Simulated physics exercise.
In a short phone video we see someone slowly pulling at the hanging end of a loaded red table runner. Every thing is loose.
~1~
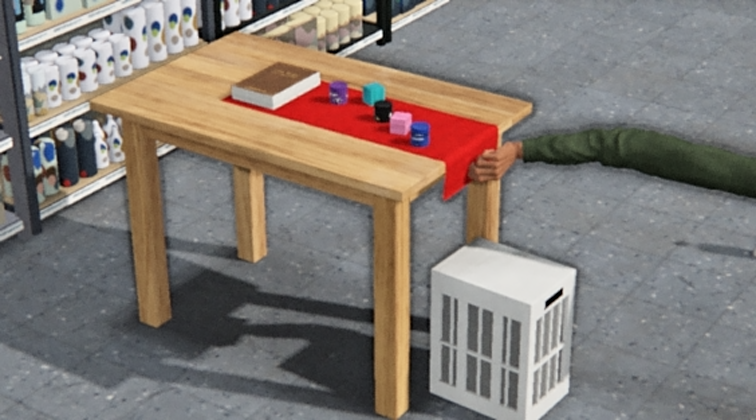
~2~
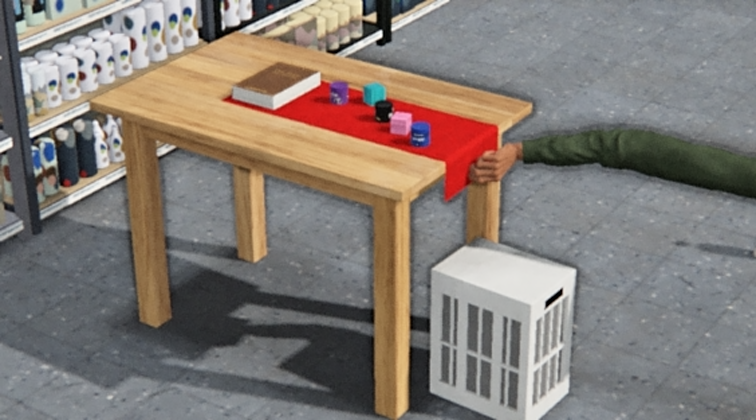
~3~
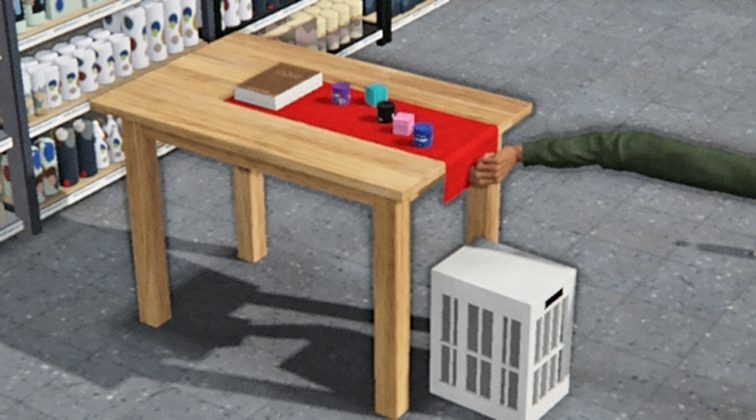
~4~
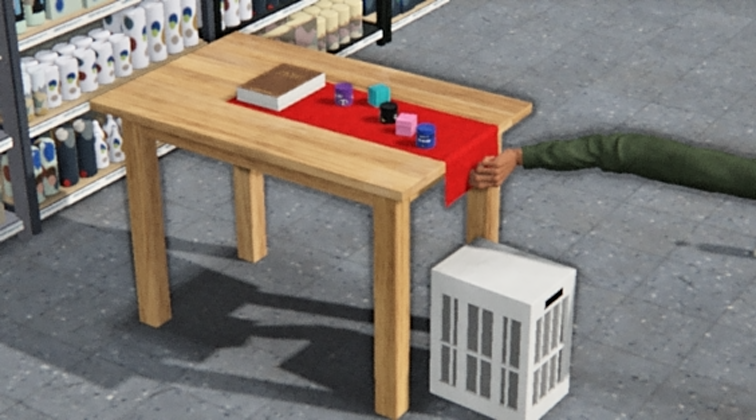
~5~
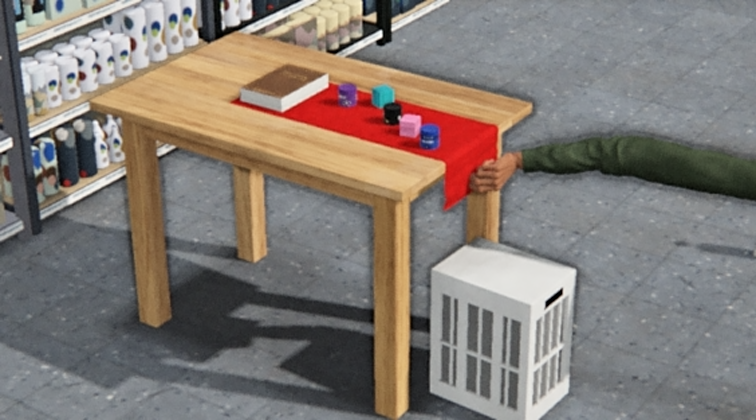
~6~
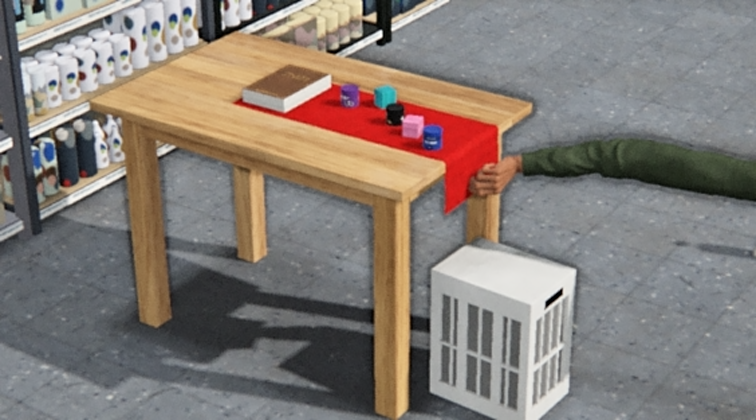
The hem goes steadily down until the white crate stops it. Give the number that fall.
The tally of things that come off will be two.
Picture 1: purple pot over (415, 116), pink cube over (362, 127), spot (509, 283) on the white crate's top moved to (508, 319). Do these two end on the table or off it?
Outcome for the purple pot: It is lost. Outcome for the pink cube: It is lost.
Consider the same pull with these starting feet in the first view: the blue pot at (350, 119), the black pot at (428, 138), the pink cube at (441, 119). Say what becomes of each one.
As for the blue pot, it stays aboard; the black pot goes off; the pink cube goes off.
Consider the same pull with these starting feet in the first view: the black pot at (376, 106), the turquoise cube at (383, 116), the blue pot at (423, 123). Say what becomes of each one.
In the end the black pot rides it out, while the turquoise cube rides it out and the blue pot gets dislodged.
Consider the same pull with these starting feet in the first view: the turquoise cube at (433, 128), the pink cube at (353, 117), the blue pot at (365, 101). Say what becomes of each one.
Turquoise cube dropped, pink cube kept, blue pot kept.
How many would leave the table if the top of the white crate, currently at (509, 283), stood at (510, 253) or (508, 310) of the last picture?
Respectively 1 and 3.
A little later, hem near (472, 234); blue pot gone.
Next, hem on the crate; blue pot and pink cube gone.
When it is over, hem on the crate; blue pot and pink cube gone. It carries off two.
